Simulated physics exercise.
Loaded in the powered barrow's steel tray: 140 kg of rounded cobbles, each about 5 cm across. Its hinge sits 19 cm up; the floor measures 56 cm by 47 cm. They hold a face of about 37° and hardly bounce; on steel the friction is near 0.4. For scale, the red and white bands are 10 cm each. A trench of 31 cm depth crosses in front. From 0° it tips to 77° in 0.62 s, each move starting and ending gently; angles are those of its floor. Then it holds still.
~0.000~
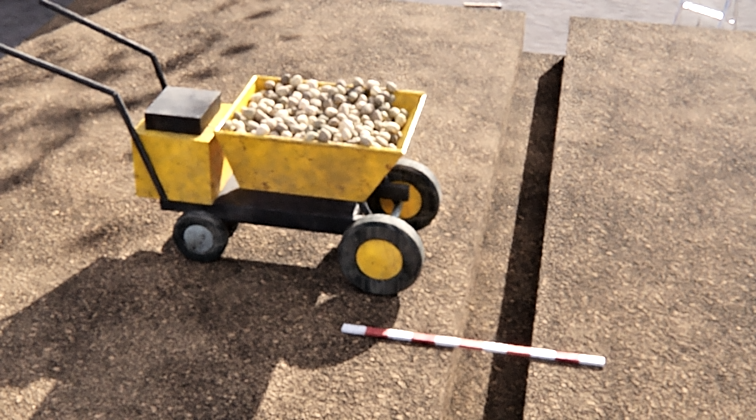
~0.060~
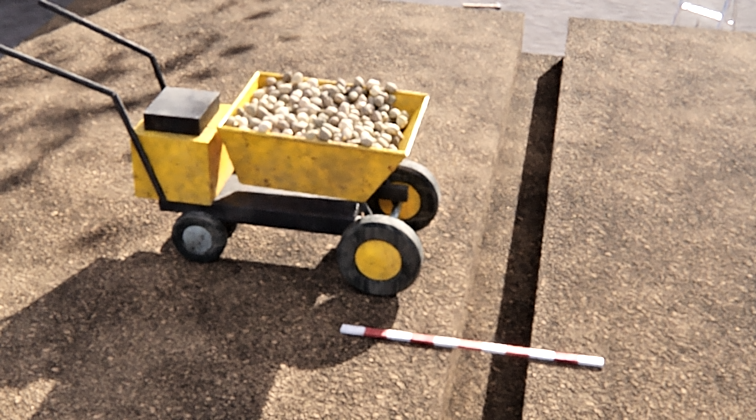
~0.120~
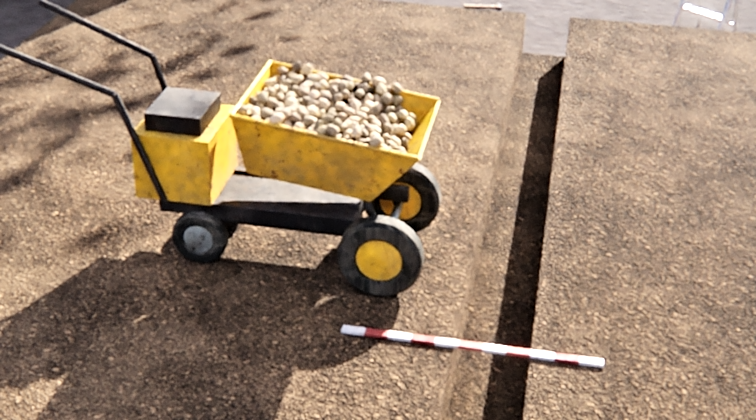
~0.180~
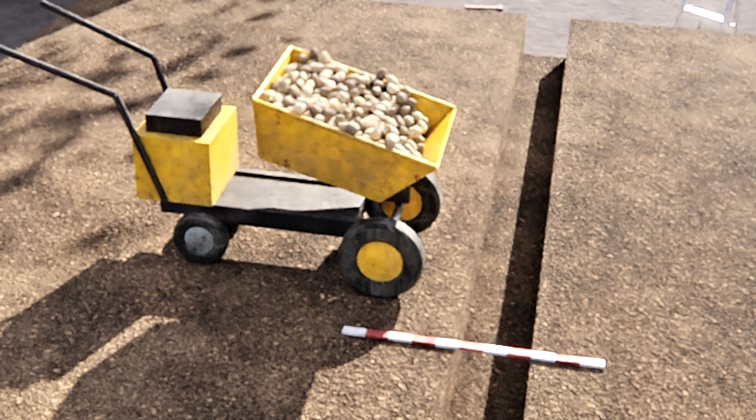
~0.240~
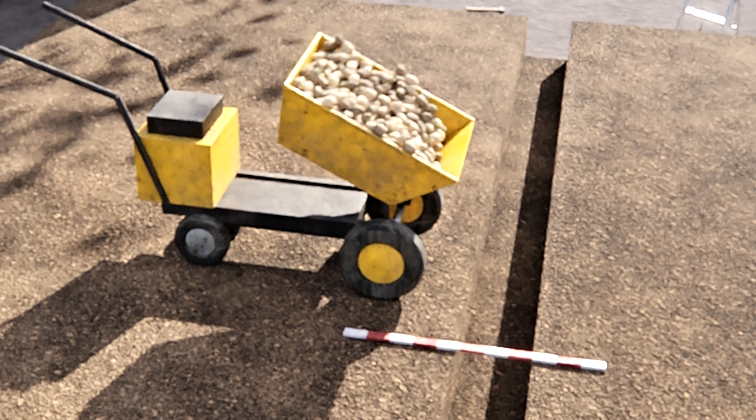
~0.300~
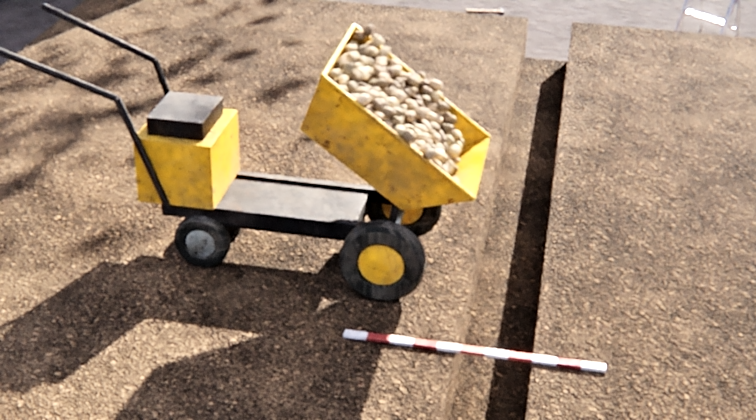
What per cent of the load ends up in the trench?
Some 24 per cent of it.
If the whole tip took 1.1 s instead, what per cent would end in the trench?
It would be near 45 per cent.
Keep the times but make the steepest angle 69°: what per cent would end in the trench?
In that case some 30 per cent.
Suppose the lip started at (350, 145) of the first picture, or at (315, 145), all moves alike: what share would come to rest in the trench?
About 65 and 80 per cent.
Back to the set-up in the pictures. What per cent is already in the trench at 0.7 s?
Some 5 per cent.
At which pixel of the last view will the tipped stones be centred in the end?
Around (610, 288).
After 0.5 s the floor is at 64°; 100 % in the tray; the foremost stones are at (503, 198).
After 0.7 s the floor is at 77°; 47 % in the tray, 6 % in the trench, 47 % past the trench; the foremost stones are at (613, 273).
After 1.1 s the floor is at 77°; 8 % in the tray, 15 % in the trench, 77 % past the trench; the foremost stones are past the picture's edge.
After 3.0 s the floor is at 77°; 0 % in the tray, 24 % in the trench, 76 % past the trench; the foremost stones are past the picture's edge.
